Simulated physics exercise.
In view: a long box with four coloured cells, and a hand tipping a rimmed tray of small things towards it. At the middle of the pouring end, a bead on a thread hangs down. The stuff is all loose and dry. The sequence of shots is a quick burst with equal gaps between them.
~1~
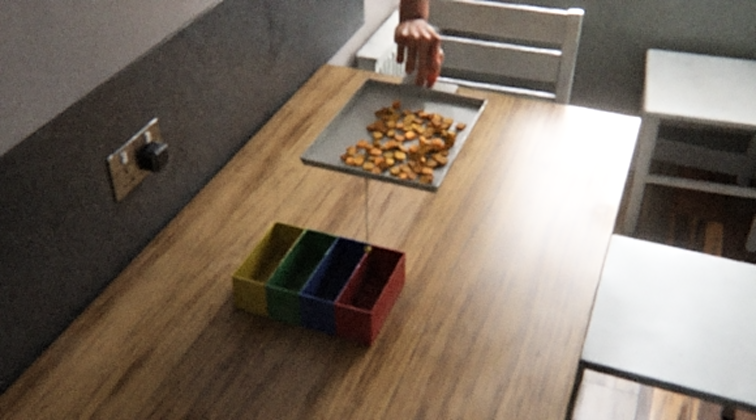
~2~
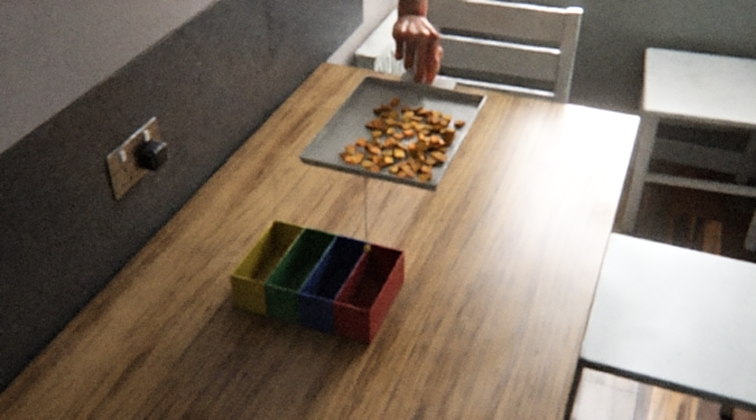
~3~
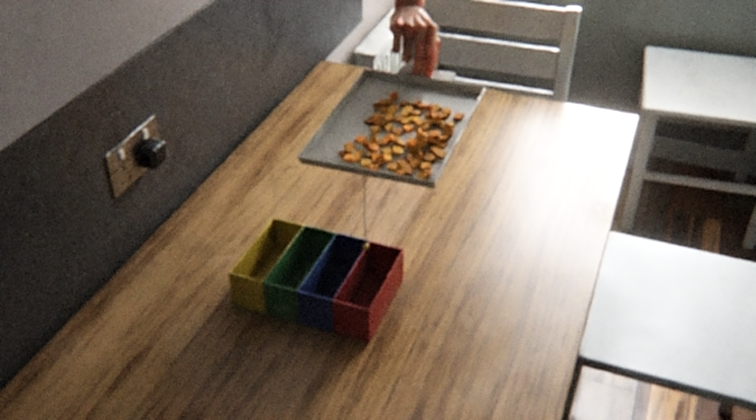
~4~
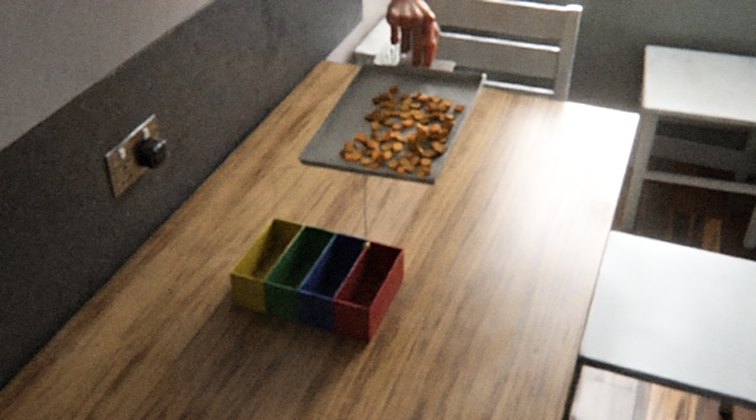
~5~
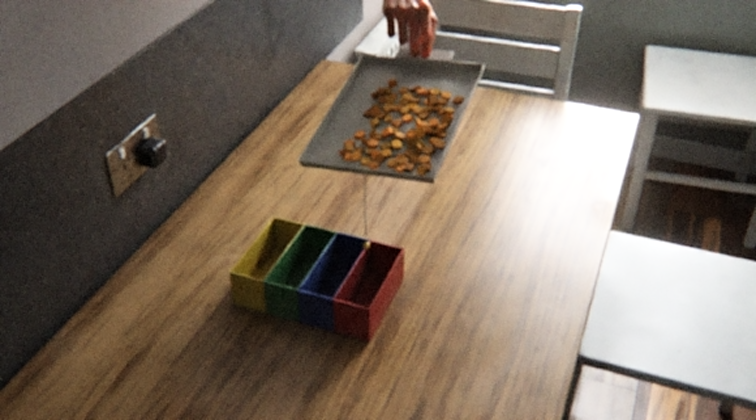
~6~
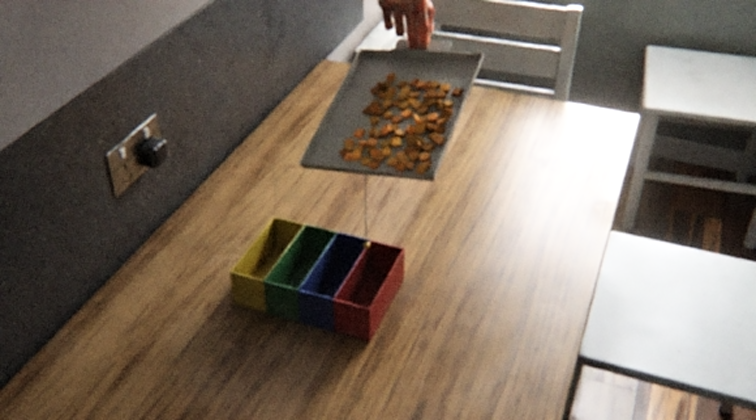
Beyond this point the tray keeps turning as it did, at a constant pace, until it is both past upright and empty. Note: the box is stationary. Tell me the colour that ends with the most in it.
That would be green.
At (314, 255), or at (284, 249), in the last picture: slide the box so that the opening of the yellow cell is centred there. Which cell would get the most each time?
You'd see that yellow cell win the first time and the cell in green win the second.
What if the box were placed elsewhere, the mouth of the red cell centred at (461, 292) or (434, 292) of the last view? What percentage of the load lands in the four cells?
20 per cent, then 50 per cent.
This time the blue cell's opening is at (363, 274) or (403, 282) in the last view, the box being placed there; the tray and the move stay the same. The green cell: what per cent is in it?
Close to 30 in a hundred first, close to 10 in a hundred second.
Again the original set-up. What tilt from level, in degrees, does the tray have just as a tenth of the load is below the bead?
About 75 degrees.
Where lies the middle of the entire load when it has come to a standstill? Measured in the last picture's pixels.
Roughly at (319, 279), give or take.
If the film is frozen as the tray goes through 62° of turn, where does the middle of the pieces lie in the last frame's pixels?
Somewhere about (341, 155).
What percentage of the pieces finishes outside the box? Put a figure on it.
10 %.
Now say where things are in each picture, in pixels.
The first picture shows corners of the pouring end at (302, 157) and (436, 185), level; middle of the load at (398, 145), small crackers; bead on its thread at (367, 250); yellow cell at (250, 293); green cell at (283, 302); blue cell at (318, 312); red cell at (353, 322).
The second picture shows corners of the pouring end at (301, 156) and (435, 183), level; middle of the load at (397, 143).
The third picture shows corners of the pouring end at (300, 156) and (433, 180), tipped barely, lowest at the left corner; middle of the load at (395, 139).
The fourth picture shows corners of the pouring end at (300, 157) and (433, 178), tipped a little, lowest at the left corner; middle of the load at (395, 135).
The fifth picture shows corners of the pouring end at (300, 159) and (432, 176), tipped a little, lowest at the left corner; middle of the load at (395, 131).
The sixth picture shows corners of the pouring end at (301, 162) and (432, 174), tipped clearly, lowest at the left corner; middle of the load at (394, 128); yellow cell at (249, 289); green cell at (282, 298); blue cell at (317, 308); red cell at (352, 317).
Soon, tray tipped steeply; nearly all on the tray; a stray few in the green cell; a small part falling or outside the box.
A while on, tray tipped past a quarter turn; about half on the tray; about a quarter in the green cell; a small part in the blue cell; a stray few in the red cell; a stray few in the yellow cell; a small part falling or outside the box.
Towards the end, tray tipped past a quarter turn; about half in the green cell; about a third in the blue cell; a small part in the red cell; a stray few in the yellow cell; a small part falling or outside the box.
Finally, tray tipped past a quarter turn; about half in the green cell; about a third in the blue cell; a small part in the red cell; a stray few in the yellow cell; a small part outside the box.
